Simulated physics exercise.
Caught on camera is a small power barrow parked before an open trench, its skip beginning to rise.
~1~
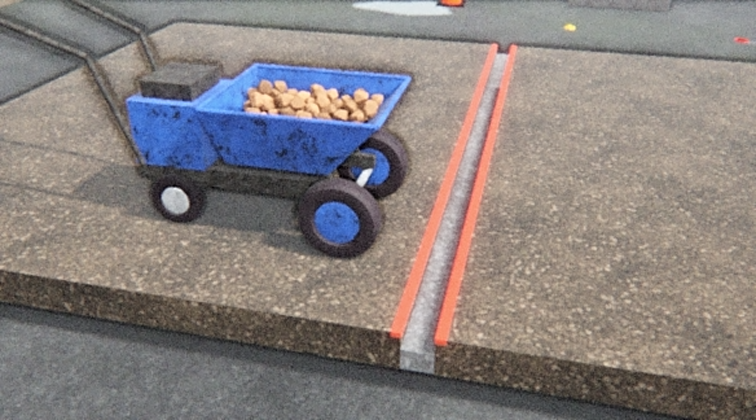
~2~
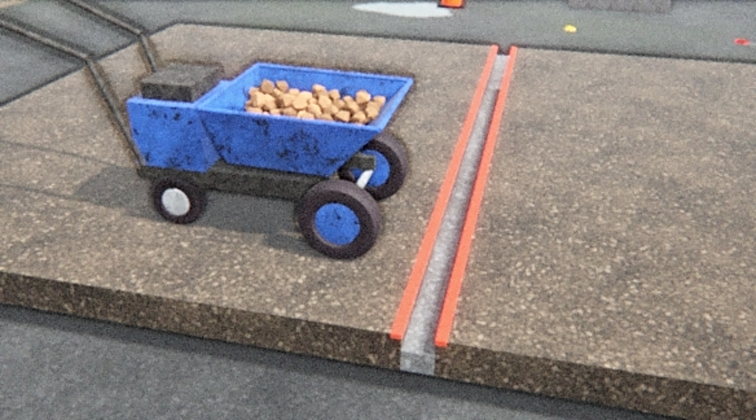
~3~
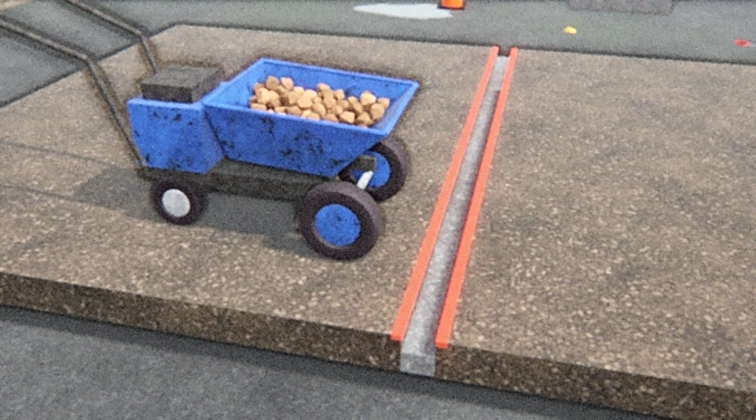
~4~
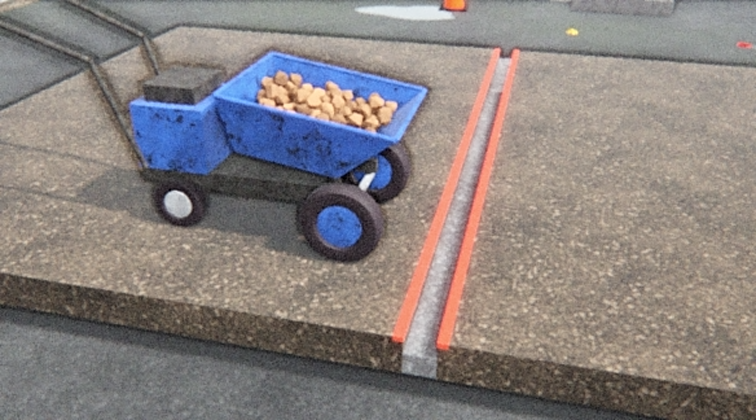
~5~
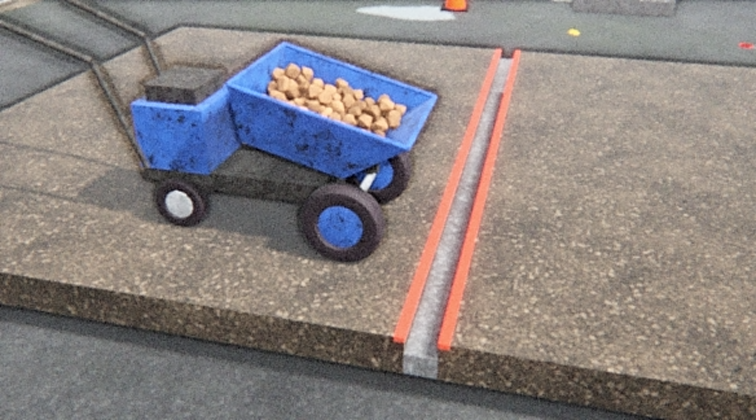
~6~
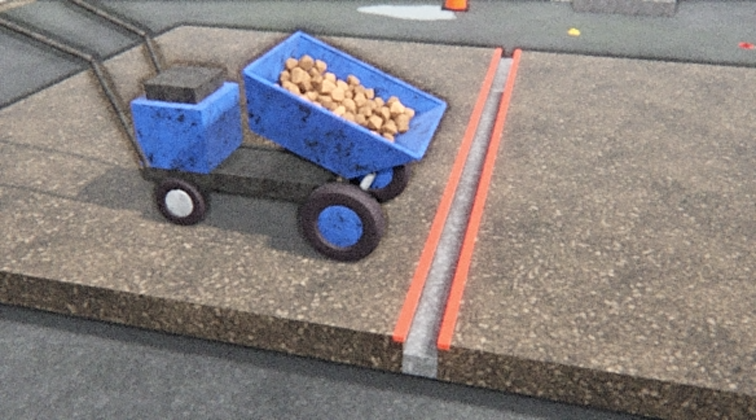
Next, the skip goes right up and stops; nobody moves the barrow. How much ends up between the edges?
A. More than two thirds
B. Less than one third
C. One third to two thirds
B.
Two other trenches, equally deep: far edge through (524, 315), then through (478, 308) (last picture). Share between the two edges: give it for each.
80 %, 30 %.
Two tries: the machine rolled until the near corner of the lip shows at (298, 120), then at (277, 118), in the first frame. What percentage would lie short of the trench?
The first spot yields roughly 30 percent, the second roughly 50 percent.
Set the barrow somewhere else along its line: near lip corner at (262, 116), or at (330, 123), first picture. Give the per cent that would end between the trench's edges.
20 % and 30 %.
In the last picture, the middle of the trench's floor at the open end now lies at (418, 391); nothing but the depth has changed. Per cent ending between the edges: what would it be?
Something close to 10 per cent.
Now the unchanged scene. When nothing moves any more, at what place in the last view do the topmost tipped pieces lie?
Top, approx.: (501, 228).
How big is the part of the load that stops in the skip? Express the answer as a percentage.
Some 15 per cent.
Just after the last frame, skip tipped steeply; every one in the skip.
A moment on, skip tipped right over; roughly two thirds in the skip; just a few in or heaped over the trench; roughly a third beyond it; just a few falling.
Further on, skip tipped right over; roughly a quarter in the skip; about a tenth in or heaped over the trench; the larger part beyond it.
When it is over, skip tipped right over; about a tenth in the skip; about a tenth in or heaped over the trench; the larger part beyond it.
